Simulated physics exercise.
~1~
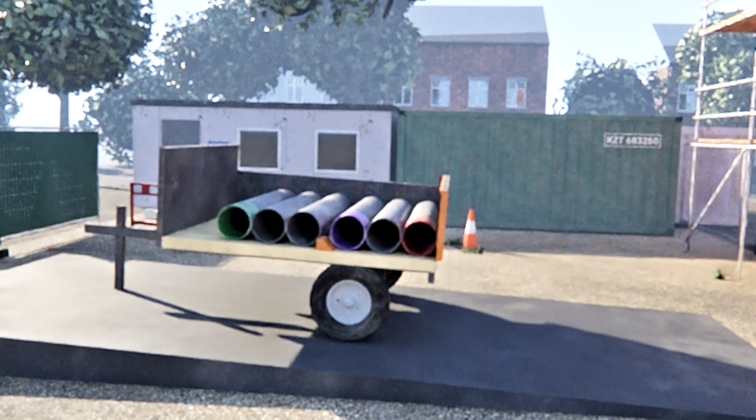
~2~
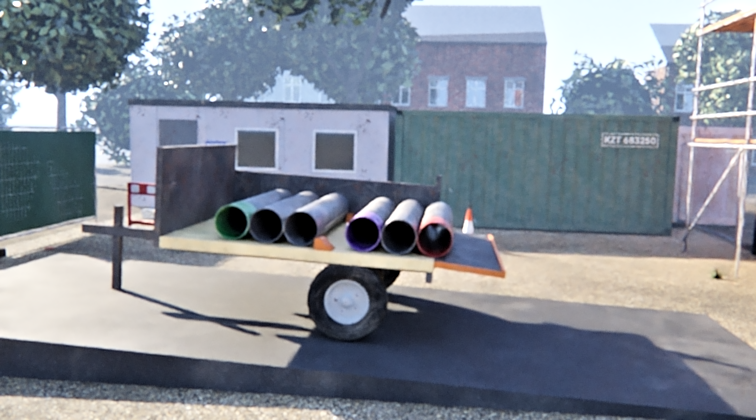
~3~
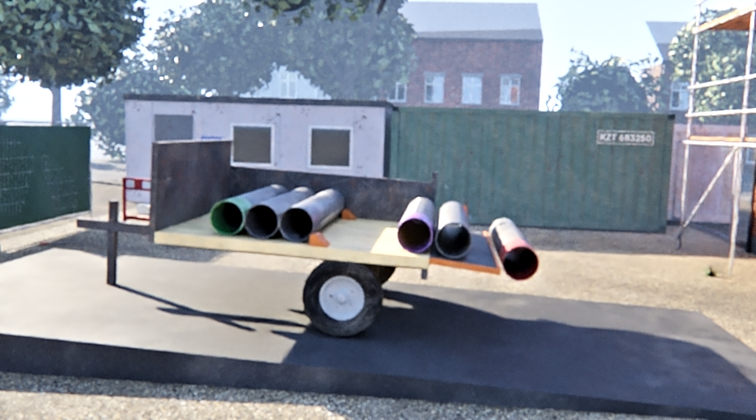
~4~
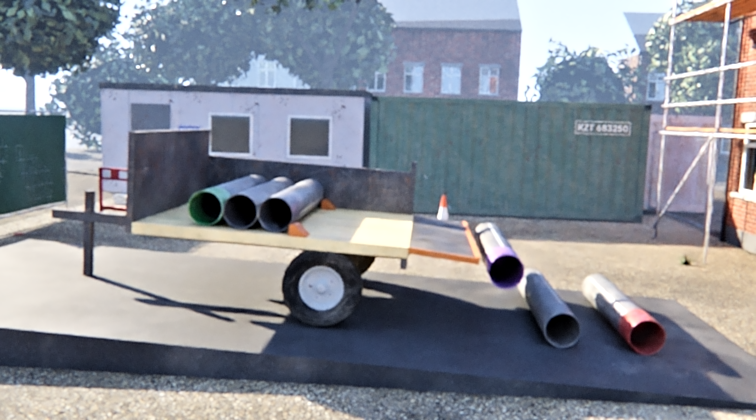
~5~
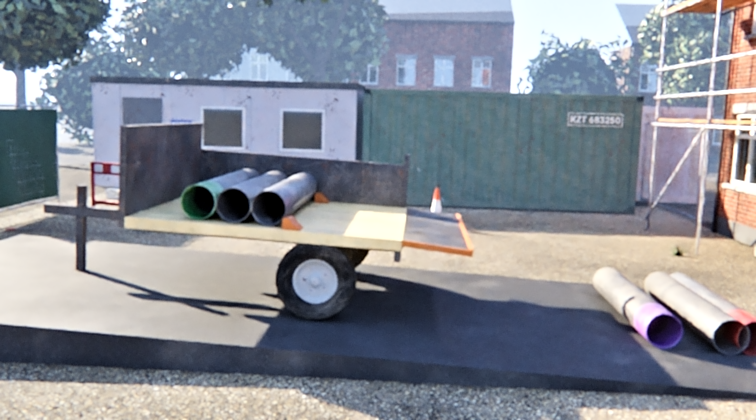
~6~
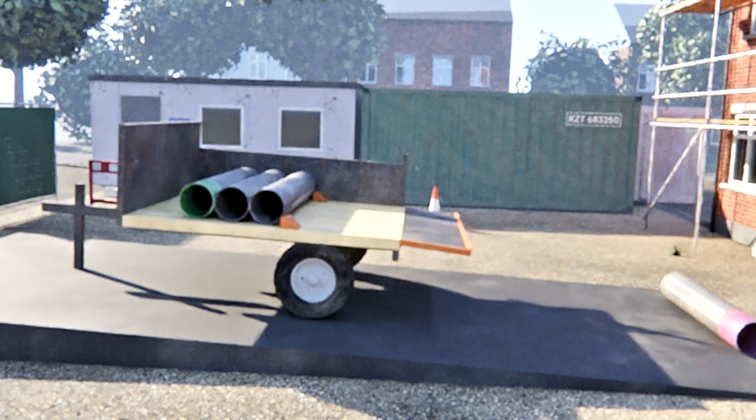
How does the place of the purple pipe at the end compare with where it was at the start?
At the start the purple pipe lay on the trailer bed among the others, but by the end it was on the ground well off to the right of the trailer.
A trailer holding six pipes stood in a yard as its tailgate dropped, and the red, purple and another pipe rolled right and fell off the back onto the ground, while green and two others stayed on the bed behind an orange chock.
